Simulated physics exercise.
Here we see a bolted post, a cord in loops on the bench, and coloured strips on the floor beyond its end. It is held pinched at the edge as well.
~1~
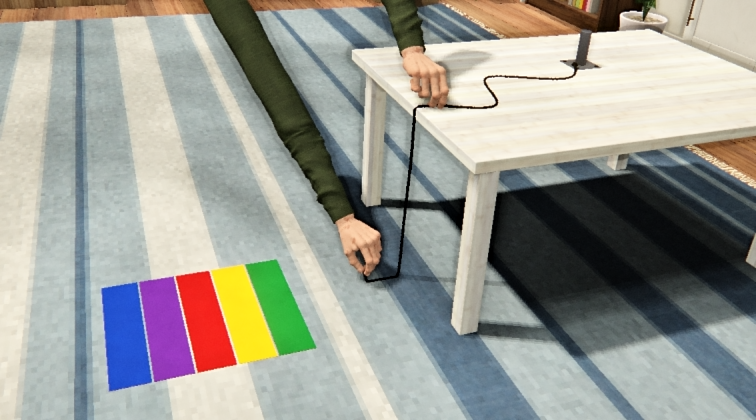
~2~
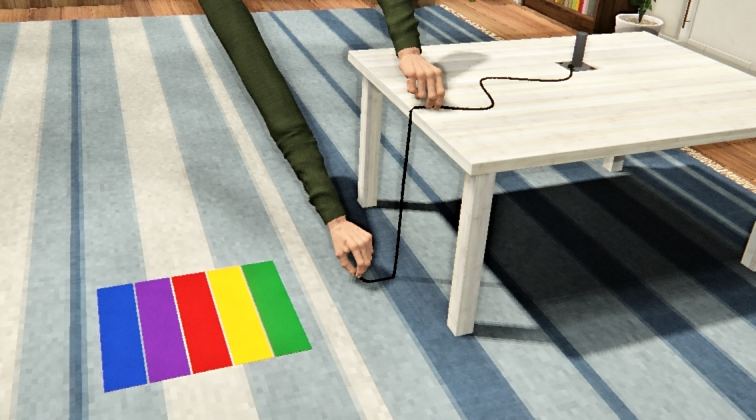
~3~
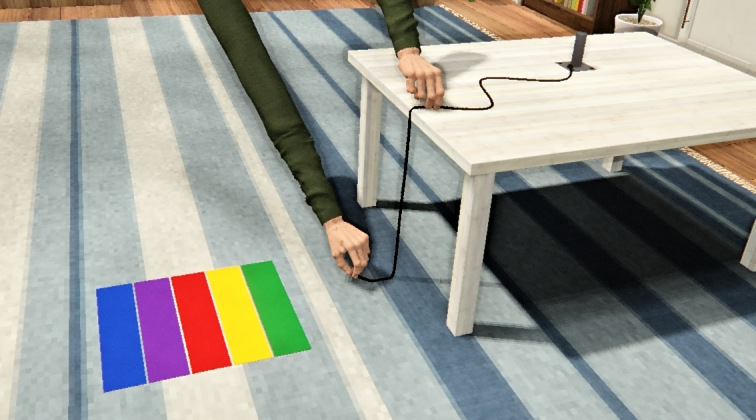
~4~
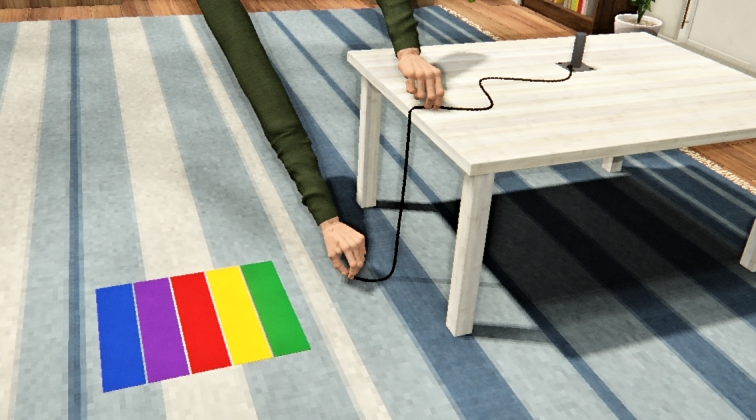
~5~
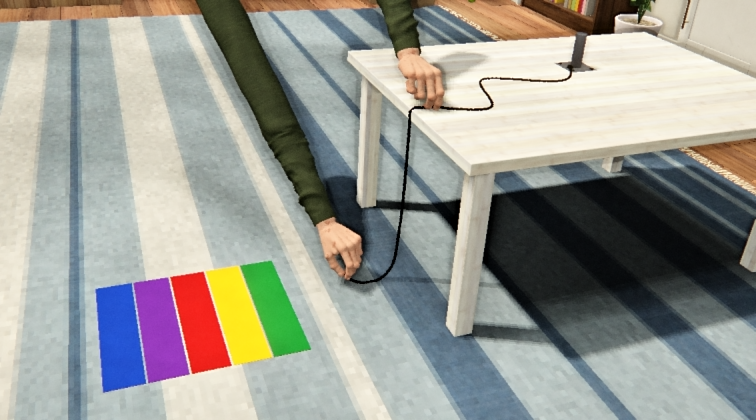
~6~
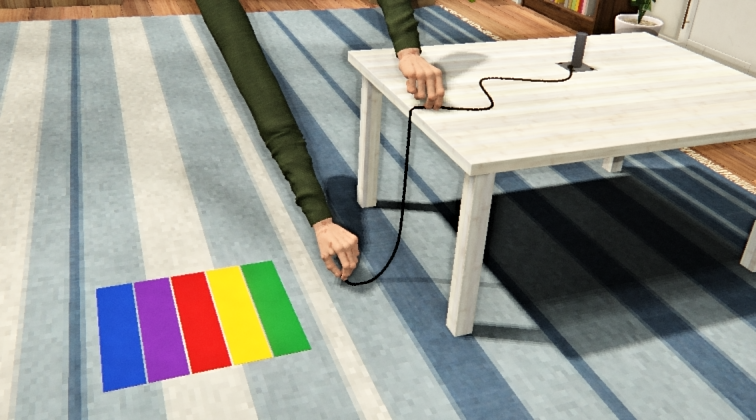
A hand in a dark green sleeve draws the end of a black cord slowly leftward, just above a blue and cream striped rug, seen from above in a room. Blue, purple, red, yellow and green strips lie at lower left, while another hand pinches the cord at the edge of a whitewashed table. The view shifts very slightly at first, then stays still as the hanging cord bows into a rounder curve.
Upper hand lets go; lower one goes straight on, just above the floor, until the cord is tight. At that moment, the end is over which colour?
Over purple.
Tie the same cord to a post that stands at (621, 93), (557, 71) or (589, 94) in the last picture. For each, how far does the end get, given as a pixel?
The places come out near (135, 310), (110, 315) and (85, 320).
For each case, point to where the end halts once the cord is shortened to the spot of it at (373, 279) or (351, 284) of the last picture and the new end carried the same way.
Going through both, you get (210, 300) and then (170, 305).
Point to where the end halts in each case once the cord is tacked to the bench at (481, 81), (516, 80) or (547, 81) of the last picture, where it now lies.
Respectively (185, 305), (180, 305) and (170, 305).
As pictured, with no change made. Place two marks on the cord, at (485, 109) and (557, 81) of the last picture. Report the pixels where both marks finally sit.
Result - first point (407, 106), second point (531, 75).
Early on, end near (212, 298); over red.
Midway, end near (174, 305); over purple.
At the end of the slack, end near (152, 309); over purple. Over purple.
